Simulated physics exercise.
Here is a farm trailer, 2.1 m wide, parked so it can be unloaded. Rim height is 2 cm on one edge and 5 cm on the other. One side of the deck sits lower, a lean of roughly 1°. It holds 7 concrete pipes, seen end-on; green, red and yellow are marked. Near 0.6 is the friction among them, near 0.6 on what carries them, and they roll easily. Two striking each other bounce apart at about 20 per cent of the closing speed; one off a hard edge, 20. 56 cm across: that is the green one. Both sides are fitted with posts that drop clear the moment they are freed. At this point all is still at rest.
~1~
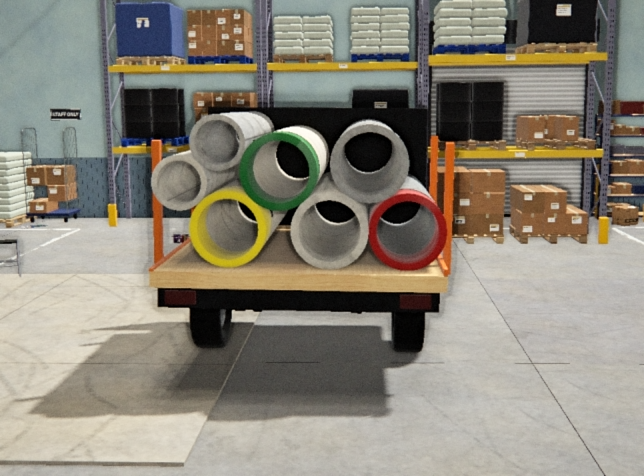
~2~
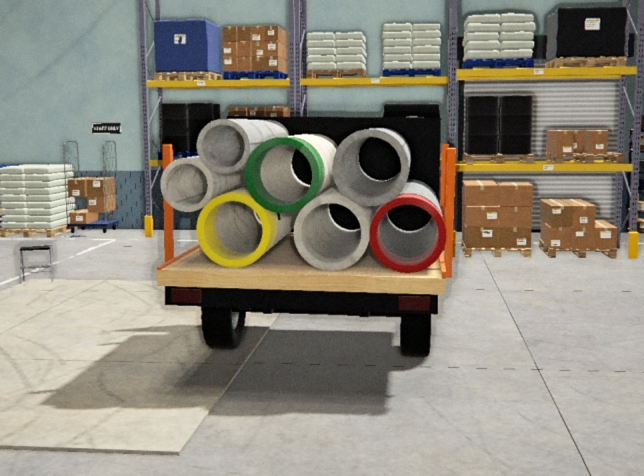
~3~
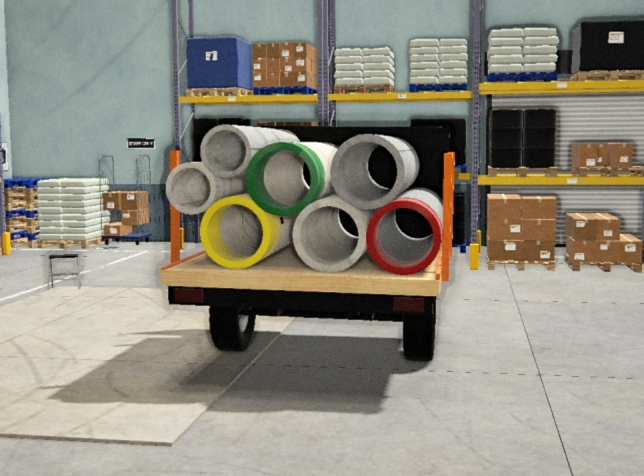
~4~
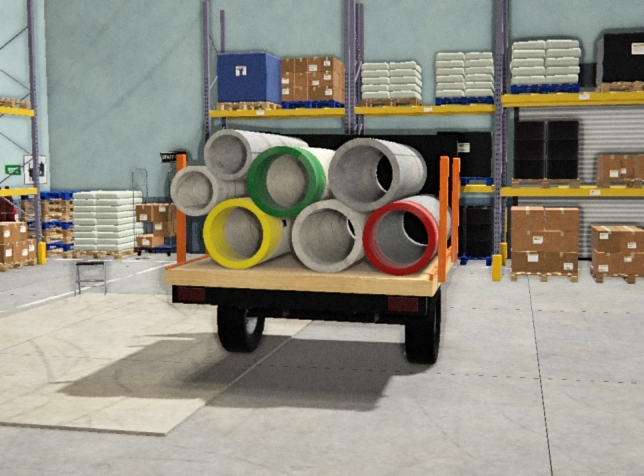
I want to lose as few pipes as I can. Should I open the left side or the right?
Open the right side.
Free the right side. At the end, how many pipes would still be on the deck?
That makes 7 in all.
With the left side gone, after 1.0 s, green is up on others, 90 cm from the left edge; red is on the deck, 30 cm from the right edge; yellow is on the deck, 55 cm from the left edge; 2 of 7 are off.
With the left side gone, finally, green is up on others, 90 cm from the left edge; red is on the deck, 30 cm from the right edge; yellow is on the deck, 55 cm from the left edge; 2 of 7 are off.
With the right side gone, after 0.7 s, green is up on others, 100 cm from the left edge; red is on the deck, 20 cm from the right edge; yellow is on the deck, 55 cm from the left edge; 0 of 7 are off.
With the right side gone, finally, green is up on others, 100 cm from the left edge; red is on the deck, 20 cm from the right edge; yellow is on the deck, 55 cm from the left edge; 0 of 7 are off.
